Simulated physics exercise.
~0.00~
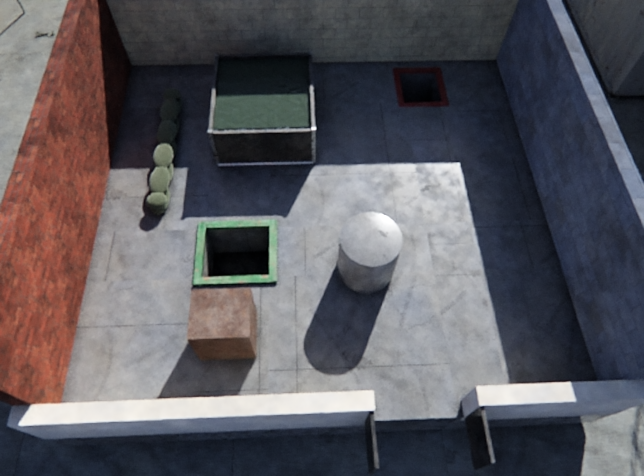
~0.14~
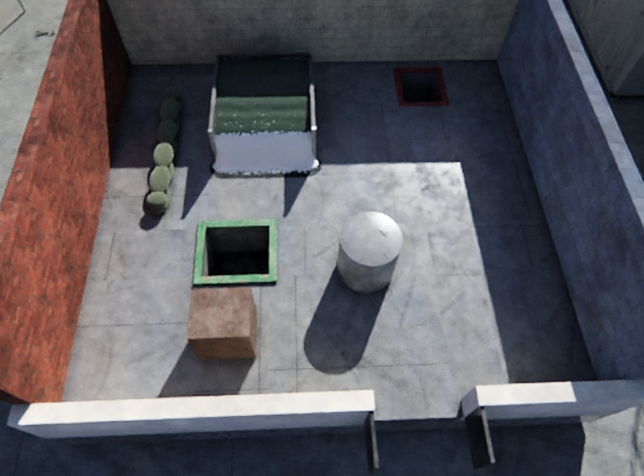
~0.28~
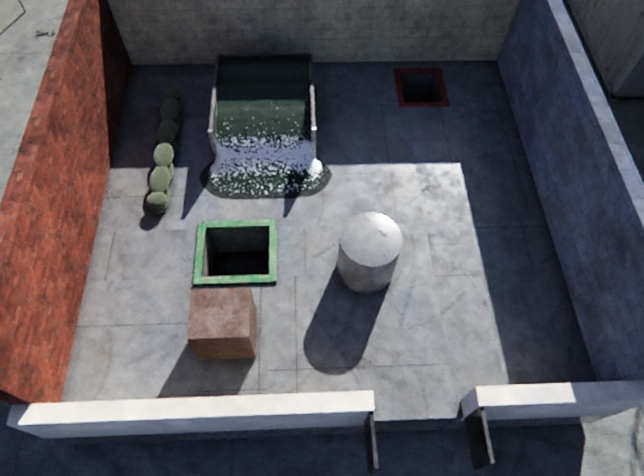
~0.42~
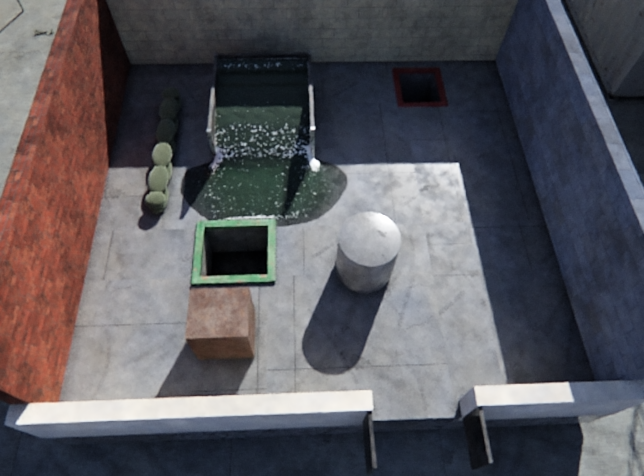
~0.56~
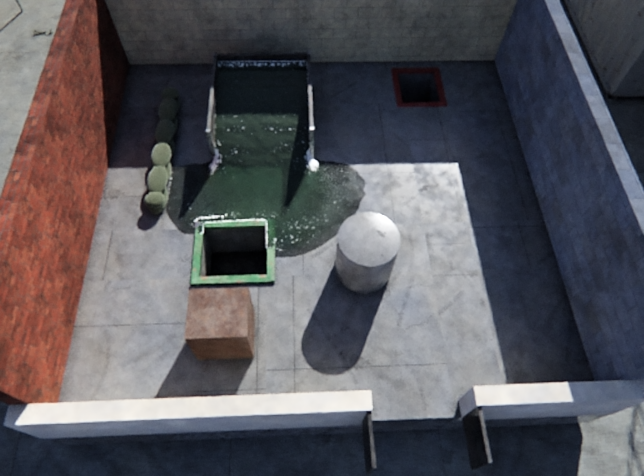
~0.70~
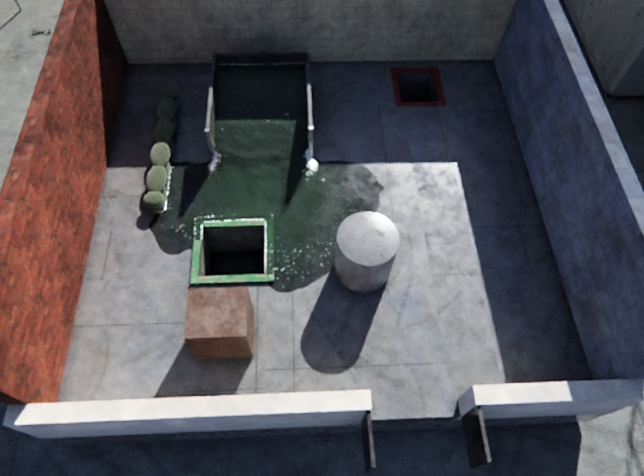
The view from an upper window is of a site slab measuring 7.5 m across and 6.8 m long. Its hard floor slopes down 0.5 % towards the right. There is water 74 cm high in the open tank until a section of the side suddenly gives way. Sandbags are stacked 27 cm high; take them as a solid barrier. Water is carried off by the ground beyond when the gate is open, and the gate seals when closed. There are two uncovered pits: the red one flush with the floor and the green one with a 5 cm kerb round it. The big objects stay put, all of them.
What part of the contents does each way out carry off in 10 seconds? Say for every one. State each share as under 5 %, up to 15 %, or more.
For the gateway, the share is between 5 and 15 %. For the red pit, the share is under 5 %. For the green pit, the share is above 15 %.
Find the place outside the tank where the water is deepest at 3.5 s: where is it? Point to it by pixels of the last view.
It's at about (150, 411) in the last picture.
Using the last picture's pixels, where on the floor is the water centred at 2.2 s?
At about (272, 217).
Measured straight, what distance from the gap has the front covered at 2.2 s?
That works out near 5.0 m.
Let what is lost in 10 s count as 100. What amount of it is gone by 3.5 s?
Roughly 80 %.
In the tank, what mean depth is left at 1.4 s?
It averages close to 32 centimetres.
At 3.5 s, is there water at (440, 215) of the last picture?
Awash.
After 1.4 s water covers 25 % of the floor and is deepest (29 cm) near (338, 253); gone so far, the gateway 0 %, the red pit 0 %, the green pit 13 %.
After 2.2 s water covers 35 % of the floor and is deepest (30 cm) near (309, 404); gone so far, the gateway 1 %, the red pit 0 %, the green pit 23 %.
After 3.5 s water covers 50 % of the floor and is deepest (21 cm) near (150, 411); gone so far, the gateway 3 %, the red pit 0 %, the green pit 28 %.
After 6.0 s water covers 60 % of the floor and is deepest (10 cm) near (176, 202); gone so far, the gateway 6 %, the red pit 0 %, the green pit 31 %.
After 10.0 s water covers 85 % of the floor and is deepest (7 cm) near (124, 89); gone so far, the gateway 7 %, the red pit 0 %, the green pit 32 %.
